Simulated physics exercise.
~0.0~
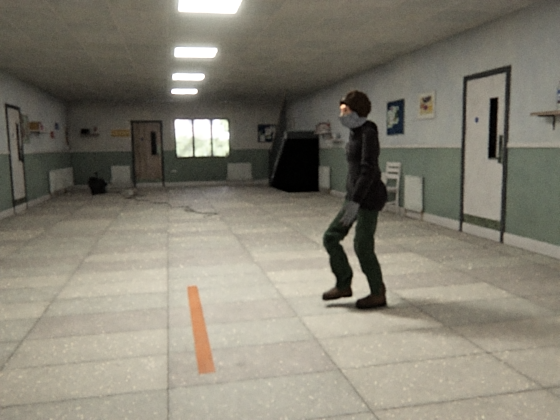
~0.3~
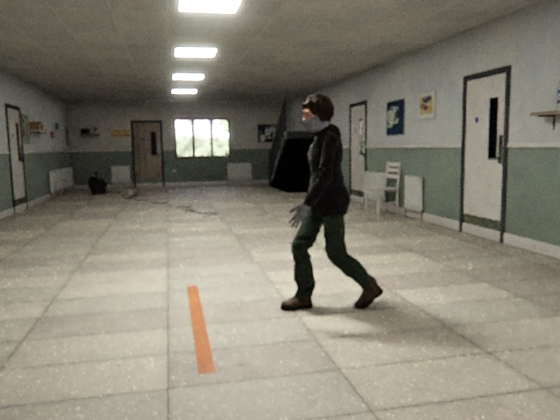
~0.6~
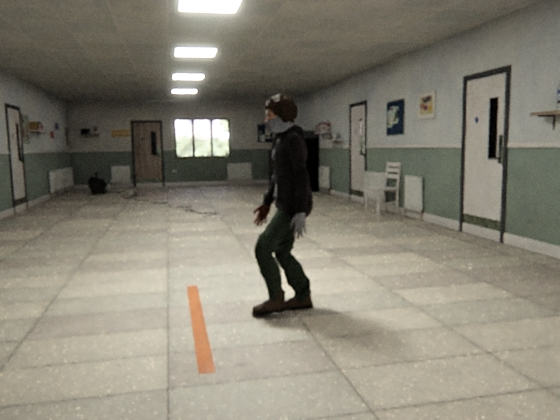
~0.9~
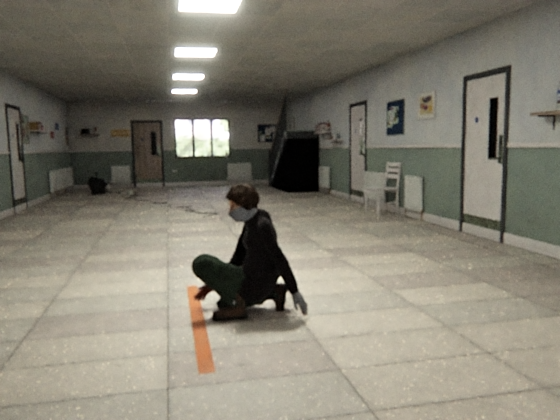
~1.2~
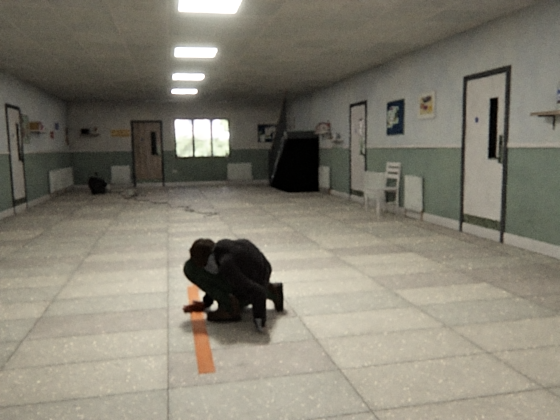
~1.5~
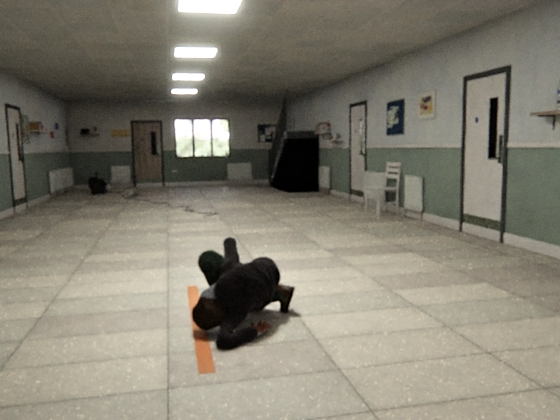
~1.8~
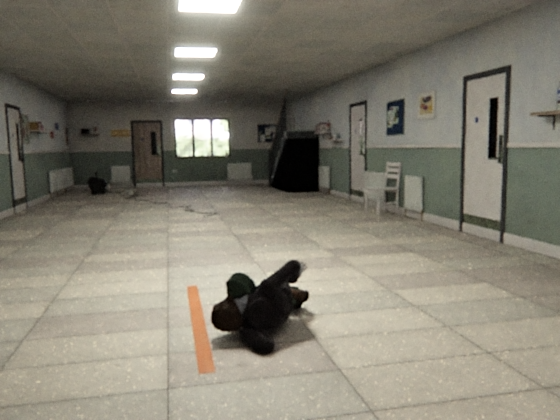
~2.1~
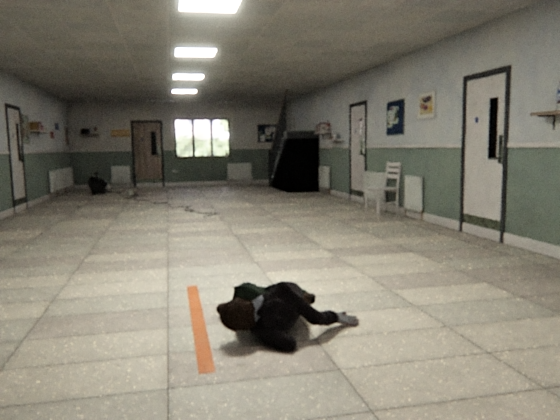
In a long tiled hall, a person walks left, crouches, and collapses beside orange tape.
